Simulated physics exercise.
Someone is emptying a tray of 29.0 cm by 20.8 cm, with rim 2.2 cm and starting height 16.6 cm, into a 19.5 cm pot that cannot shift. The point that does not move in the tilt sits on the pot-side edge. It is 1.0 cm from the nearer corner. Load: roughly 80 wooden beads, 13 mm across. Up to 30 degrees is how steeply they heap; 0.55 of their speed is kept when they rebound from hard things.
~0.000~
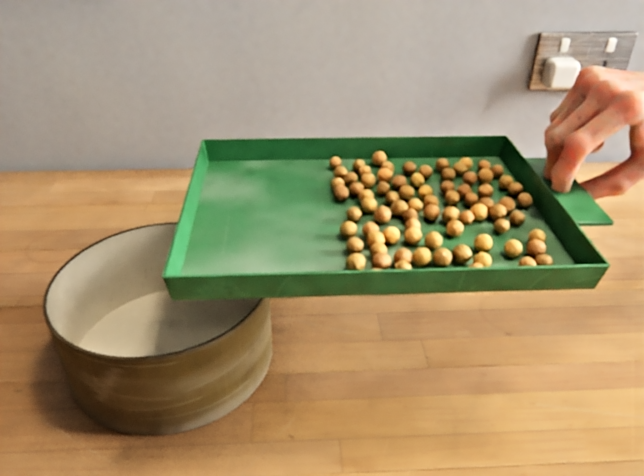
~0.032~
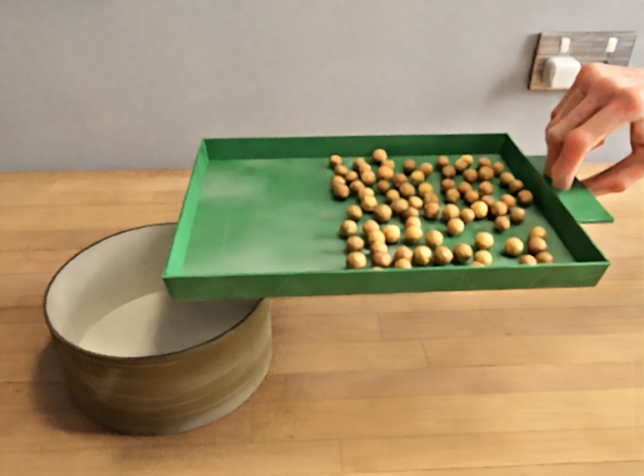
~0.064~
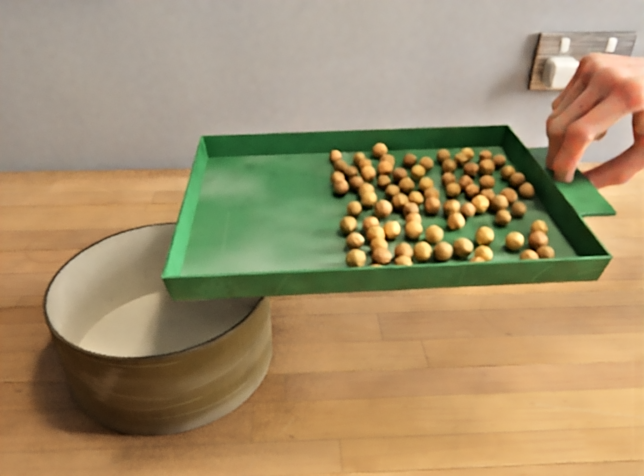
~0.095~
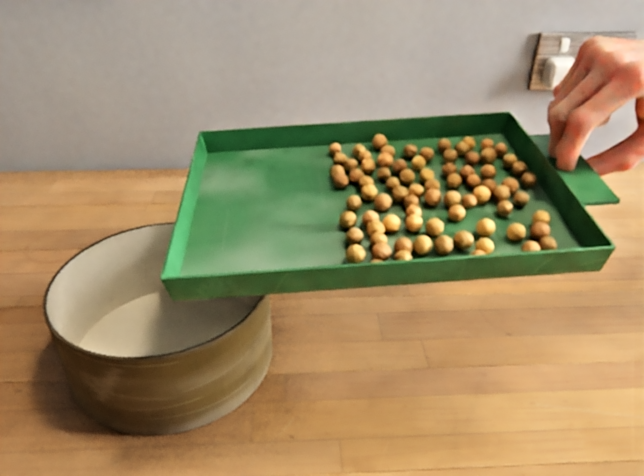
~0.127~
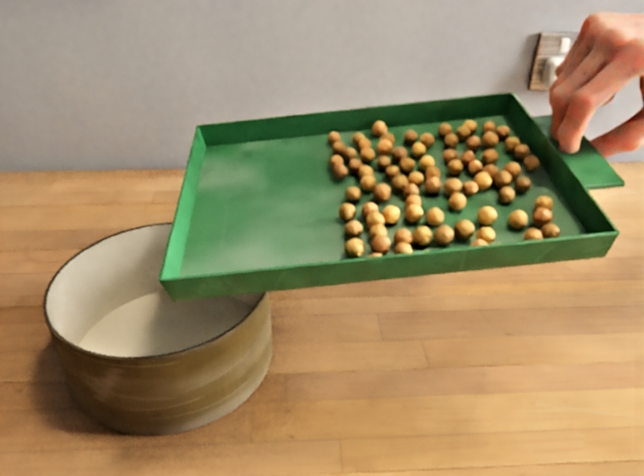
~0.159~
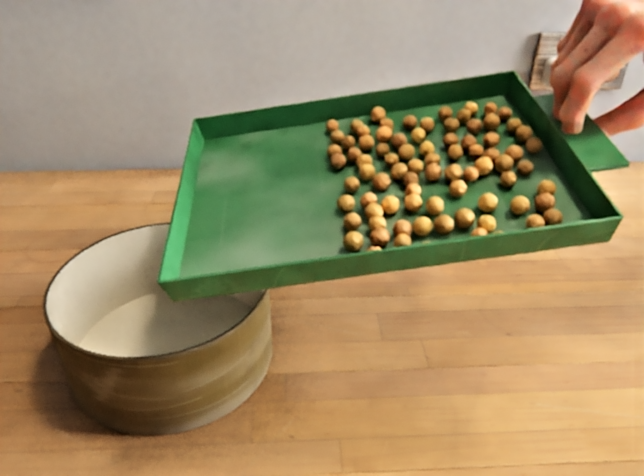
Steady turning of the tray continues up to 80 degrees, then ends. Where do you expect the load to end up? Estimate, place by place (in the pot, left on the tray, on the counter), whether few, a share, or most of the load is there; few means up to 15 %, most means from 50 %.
My estimate: Pot: Few, tray: A share, counter: Most.
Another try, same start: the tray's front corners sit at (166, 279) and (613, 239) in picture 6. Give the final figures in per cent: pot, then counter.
Pot 0, counter 65.
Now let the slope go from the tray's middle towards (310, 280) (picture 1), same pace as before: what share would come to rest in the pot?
Estimate: Near 0 per cent.
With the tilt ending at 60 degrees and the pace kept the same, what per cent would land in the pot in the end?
Near 0 %, then.
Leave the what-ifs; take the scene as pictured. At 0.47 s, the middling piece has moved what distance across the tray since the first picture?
By then it sits near 7 cm from where it began.
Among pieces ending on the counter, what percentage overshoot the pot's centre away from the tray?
80 per cent.
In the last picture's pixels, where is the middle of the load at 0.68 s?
Approximately (174, 232) in the final picture.
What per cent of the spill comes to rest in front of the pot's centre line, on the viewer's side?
I'd put it at around 100 per cent.
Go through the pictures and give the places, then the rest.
Tray tilt 0 degrees, front corners at (169, 273) and (603, 262); middle of the pieces at (431, 212); pot at (160, 279), in the first picture.
Tray tilt 0 degrees, front corners at (169, 273) and (604, 260); middle of the pieces at (432, 211), in the second picture.
Tray tilt 2 degrees, front corners at (168, 274) and (605, 254); middle of the pieces at (432, 206), in the third picture.
Tray tilt 4 degrees, front corners at (167, 275) and (608, 244), lowest corner left front; middle of the pieces at (433, 197), in the fourth picture.
Tray tilt 7 degrees, front corners at (165, 276) and (612, 230), lowest corner left front; middle of the pieces at (433, 185), in the fifth picture.
Tray tilt 11 degrees, front corners at (164, 278) and (616, 214), lowest corner left front; middle of the pieces at (433, 172); pot at (160, 279). The tray's pace is about 110 degrees a second, in the sixth picture.
After 0.47 s, tilt 45 degrees; the tray holds 100 %, the pot 0 %.
After 0.68 s, tilt 68 degrees; the tray holds 100 %, the pot 0 %.
Then, at 1.00 s, tilt 80 degrees; the tray holds 35 %, the pot 0 %.
By 2.2 s all is still; pot 0 %, tray 25 %, counter 70 %.
